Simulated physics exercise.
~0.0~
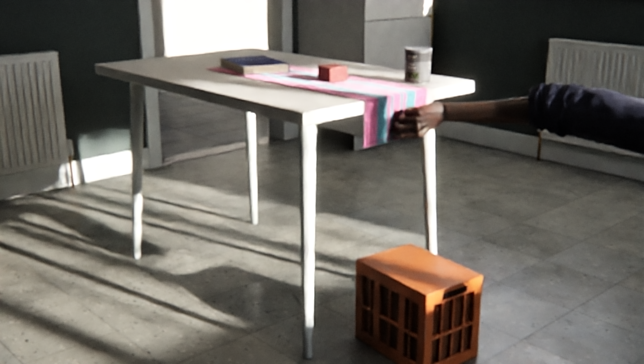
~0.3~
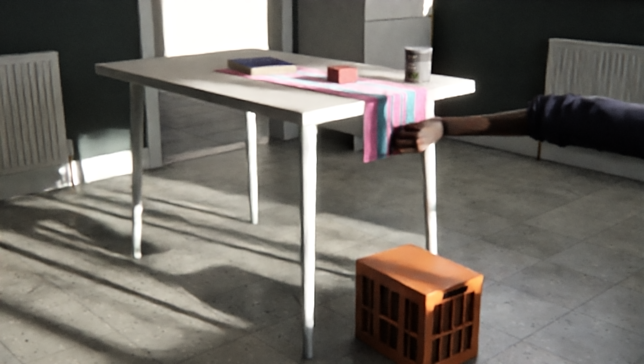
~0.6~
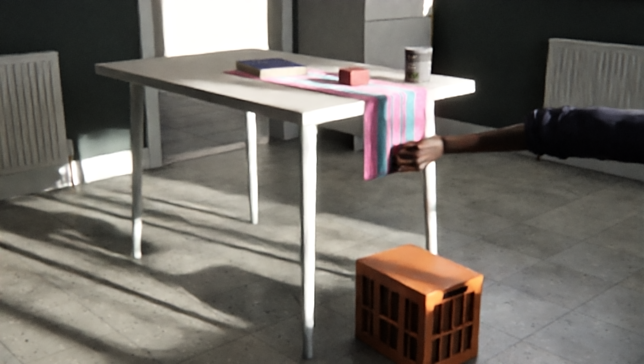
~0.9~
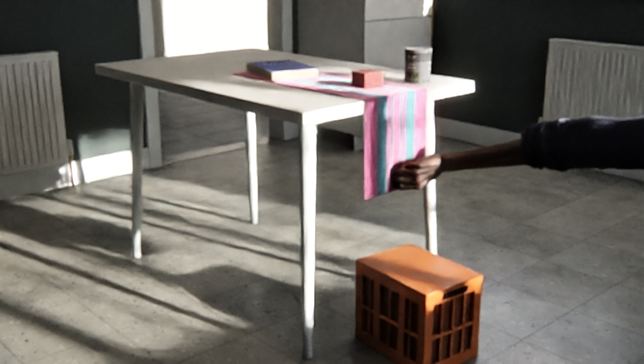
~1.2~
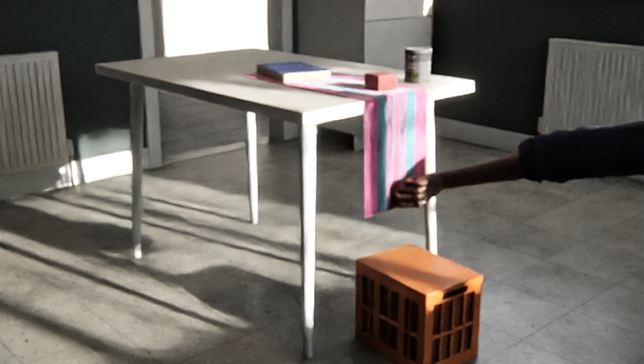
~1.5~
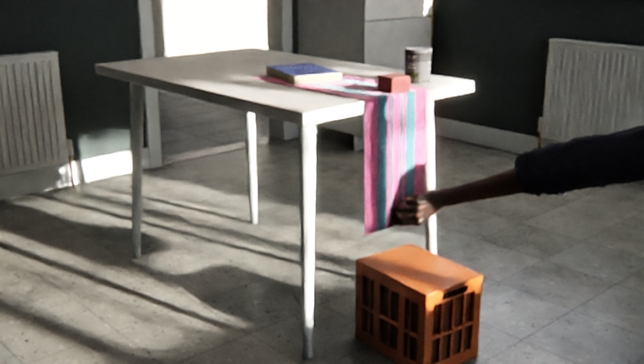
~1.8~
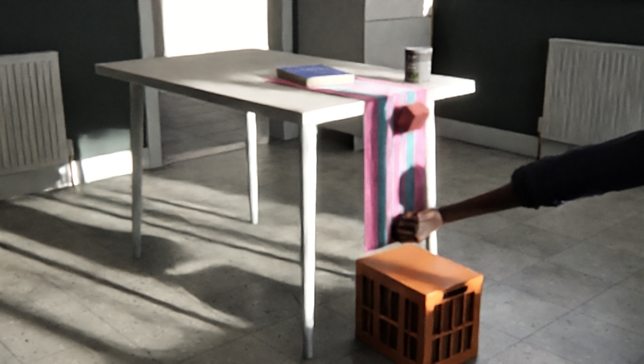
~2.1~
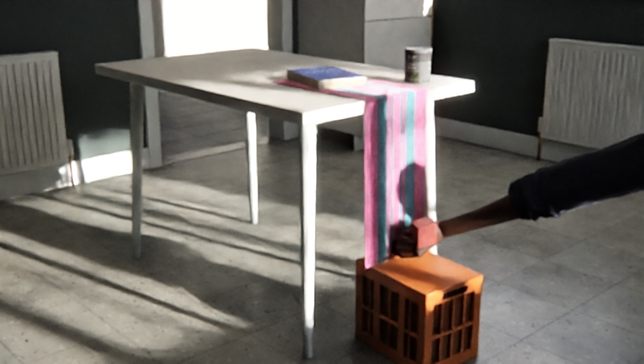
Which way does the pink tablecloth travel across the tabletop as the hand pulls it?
The pink tablecloth moves to the right across the tabletop, as its hanging end goes down over the edge.
